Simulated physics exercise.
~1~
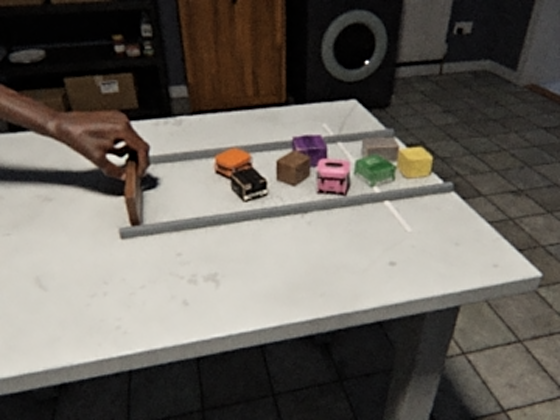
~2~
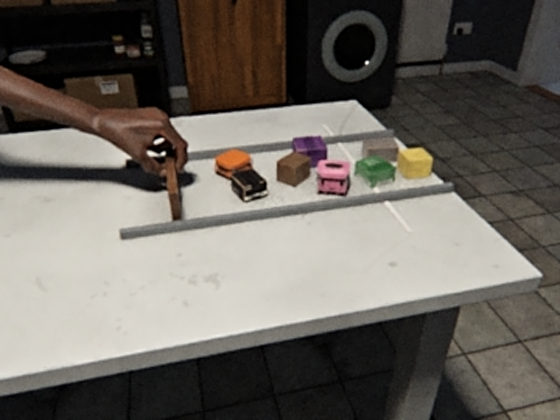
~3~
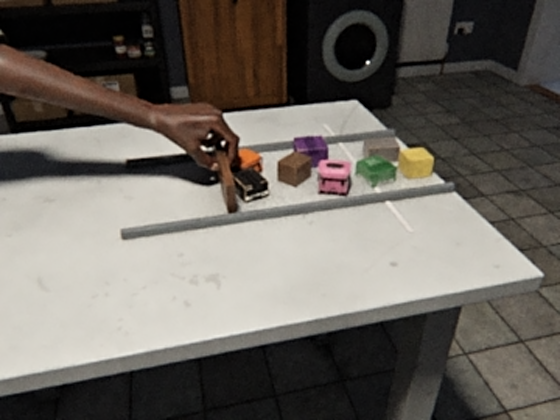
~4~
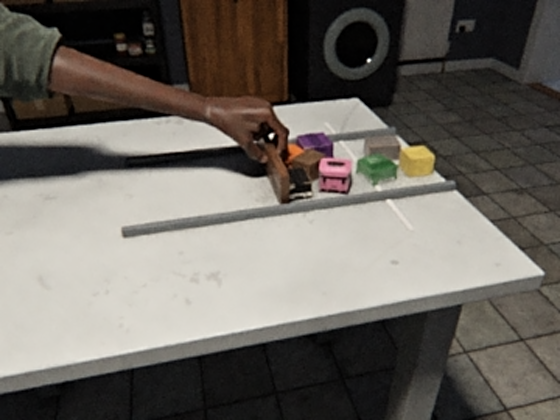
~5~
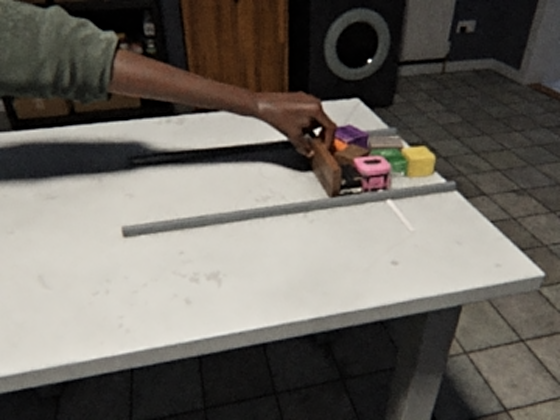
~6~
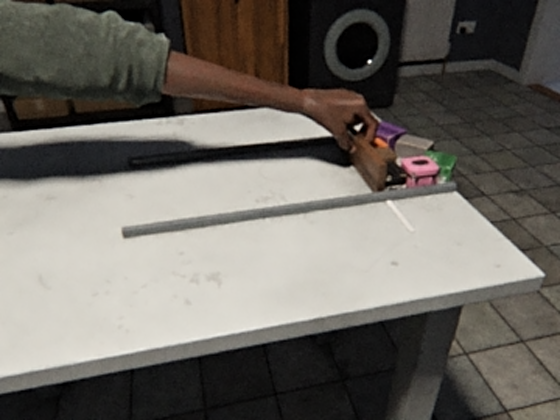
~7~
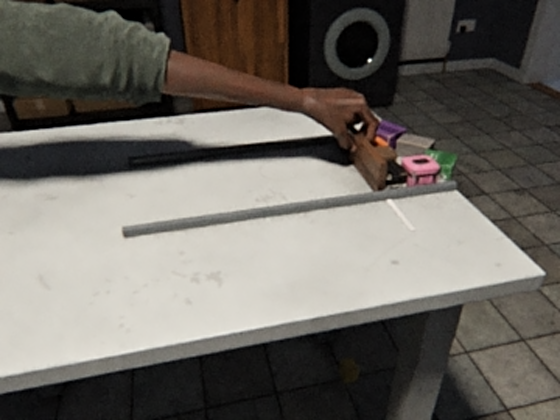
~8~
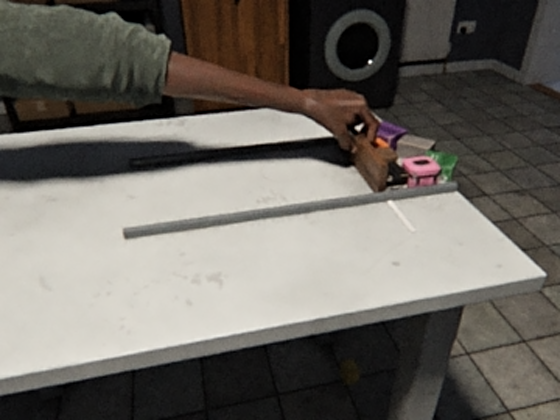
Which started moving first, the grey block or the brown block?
The brown block started moving first, pushed along as the board swept right, and the grey block only shifted later, near the end of the table.
A hand swept a wooden board rightward between two rails on a white table, gathering a scatter of small blocks and other little things into a bunch at the right end, where the yellow block dropped off and the board stopped, still upright.
